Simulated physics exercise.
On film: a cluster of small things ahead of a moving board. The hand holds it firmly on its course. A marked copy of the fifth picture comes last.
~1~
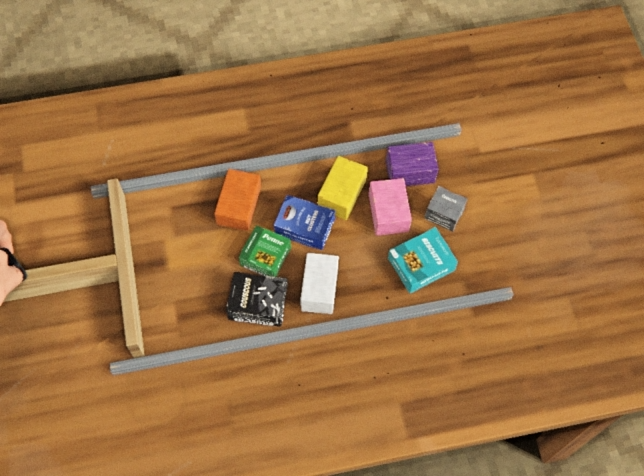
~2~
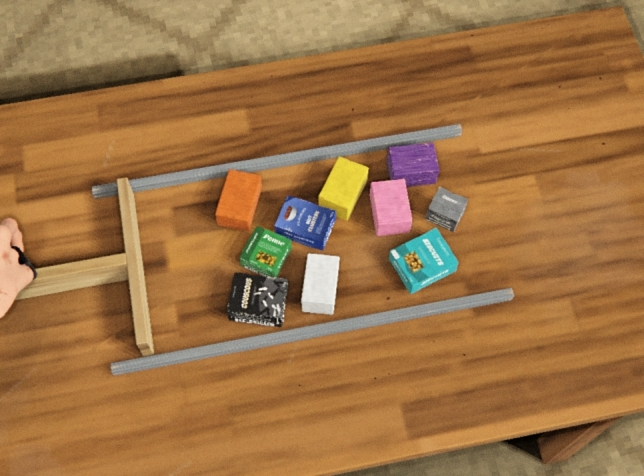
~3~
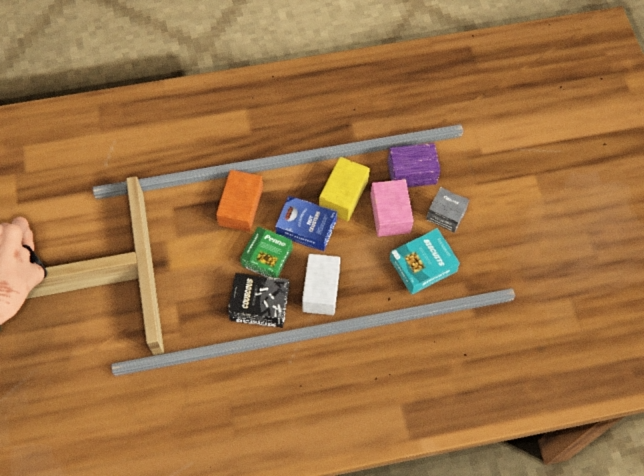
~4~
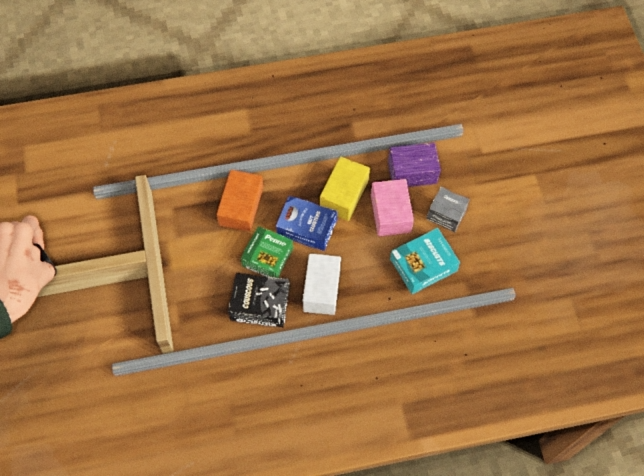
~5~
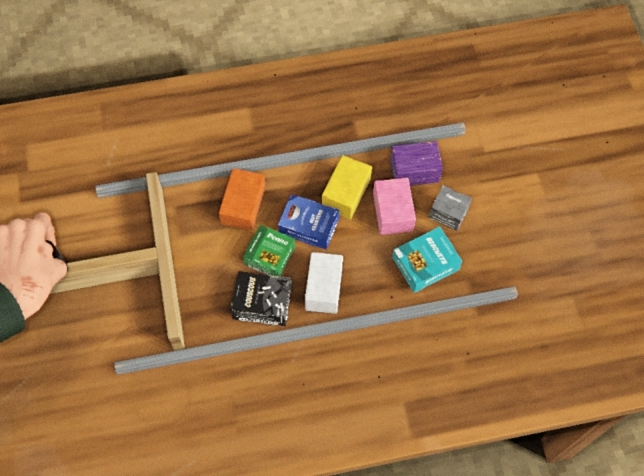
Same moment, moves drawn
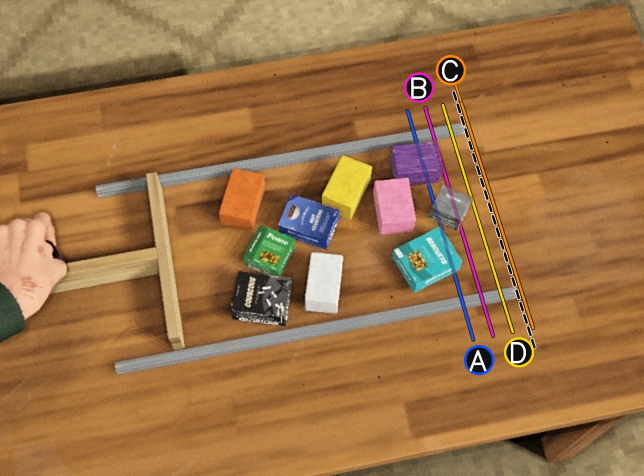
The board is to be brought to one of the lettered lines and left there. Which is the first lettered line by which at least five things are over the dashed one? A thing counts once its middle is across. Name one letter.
Enough are across by A.
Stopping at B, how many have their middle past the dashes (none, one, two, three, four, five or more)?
It has five or more across.
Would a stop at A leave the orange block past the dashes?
No.
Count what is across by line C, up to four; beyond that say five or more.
It has five or more across.
On the copy, A at (438, 218); B at (457, 215); C at (495, 208); D at (476, 212); the dashed line at (491, 209).
On A. First, board (264, 233); grey packet (450, 208); purple block (416, 165); none across.
Then, board (362, 216); grey packet (495, 209); turquoise packet (486, 252); one across.
Finally, board (438, 202); grey packet (567, 202); turquoise packet (562, 244); five across.
By contrast, B gets seven across, but is farther than needed; C gets ten across, but is farther than needed; D gets ten across, but is farther than needed.
